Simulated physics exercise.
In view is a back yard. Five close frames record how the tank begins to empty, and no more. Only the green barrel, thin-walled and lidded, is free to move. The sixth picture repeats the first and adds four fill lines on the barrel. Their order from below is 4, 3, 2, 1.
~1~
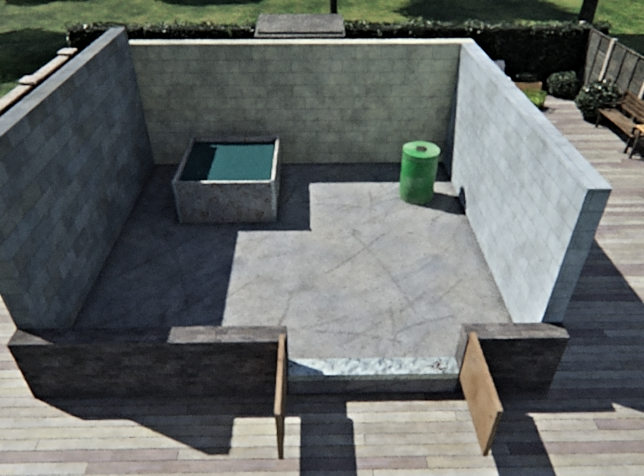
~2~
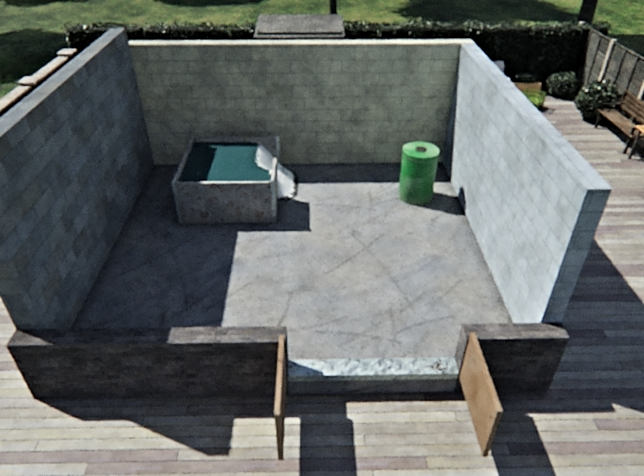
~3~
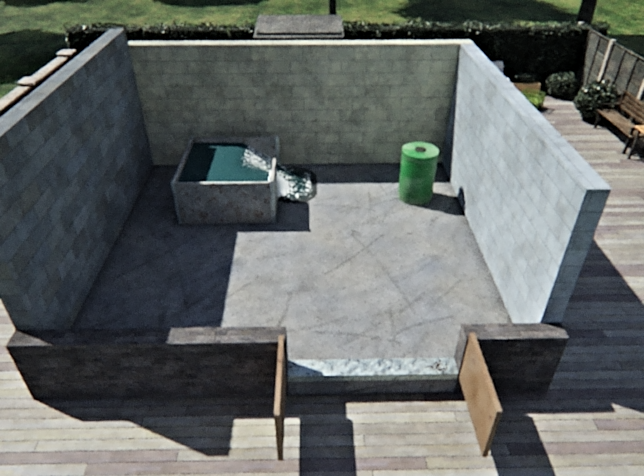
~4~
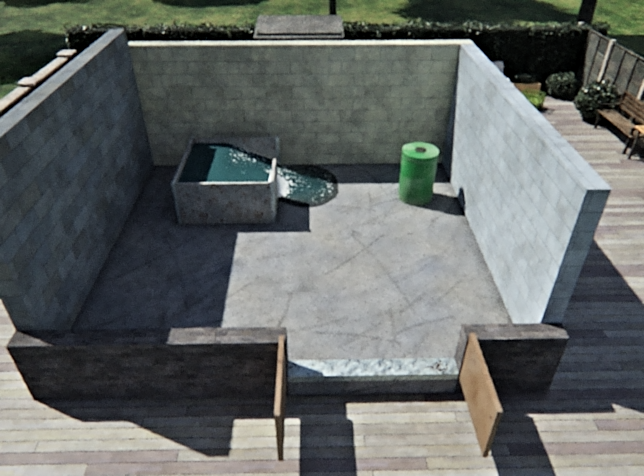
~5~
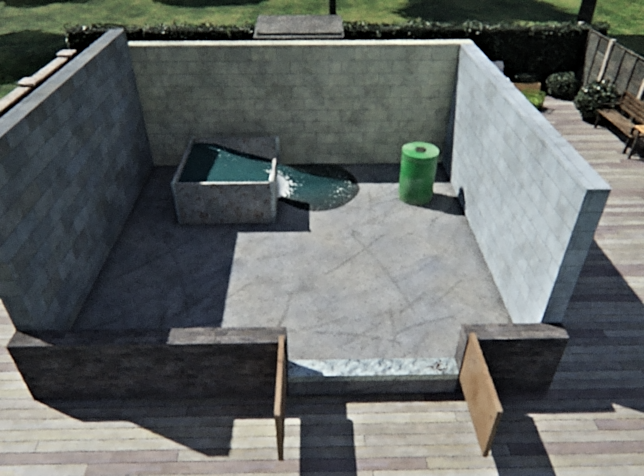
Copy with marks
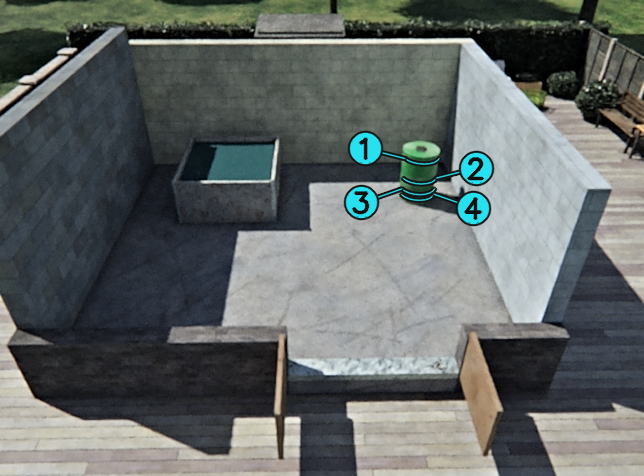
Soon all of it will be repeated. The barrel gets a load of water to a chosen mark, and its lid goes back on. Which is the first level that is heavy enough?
Choose 2.
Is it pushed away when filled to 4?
Yes, that goes wrong.
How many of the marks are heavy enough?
Two of the four.
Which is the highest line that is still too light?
Line 3.
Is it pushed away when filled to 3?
Yes, that goes wrong.
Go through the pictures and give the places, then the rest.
In the first picture, lid of the green barrel at (421, 149); tank full, its middle at (230, 162); open gate at (375, 327).
In the second picture, 1 % of the ground under water, its edge towards the barrel at (291, 189).
In the third picture, 3 % of the ground under water, its edge towards the barrel at (312, 189).
In the fourth picture, 5 % of the ground under water, its edge towards the barrel at (333, 187).
In the fifth picture, lid of the green barrel at (421, 150); 8 % of the ground under water, its edge towards the barrel at (352, 195).
In cyan, 1 at (424, 164); 2 at (421, 183); 3 at (420, 194); 4 at (419, 200); from the bottom up 4, 3, 2, 1.
With 1, it does not move.
With 2, it does not move.
With 3, it is pushed about twice its own width away.
With 4, it is pushed about 7 times its own width away.
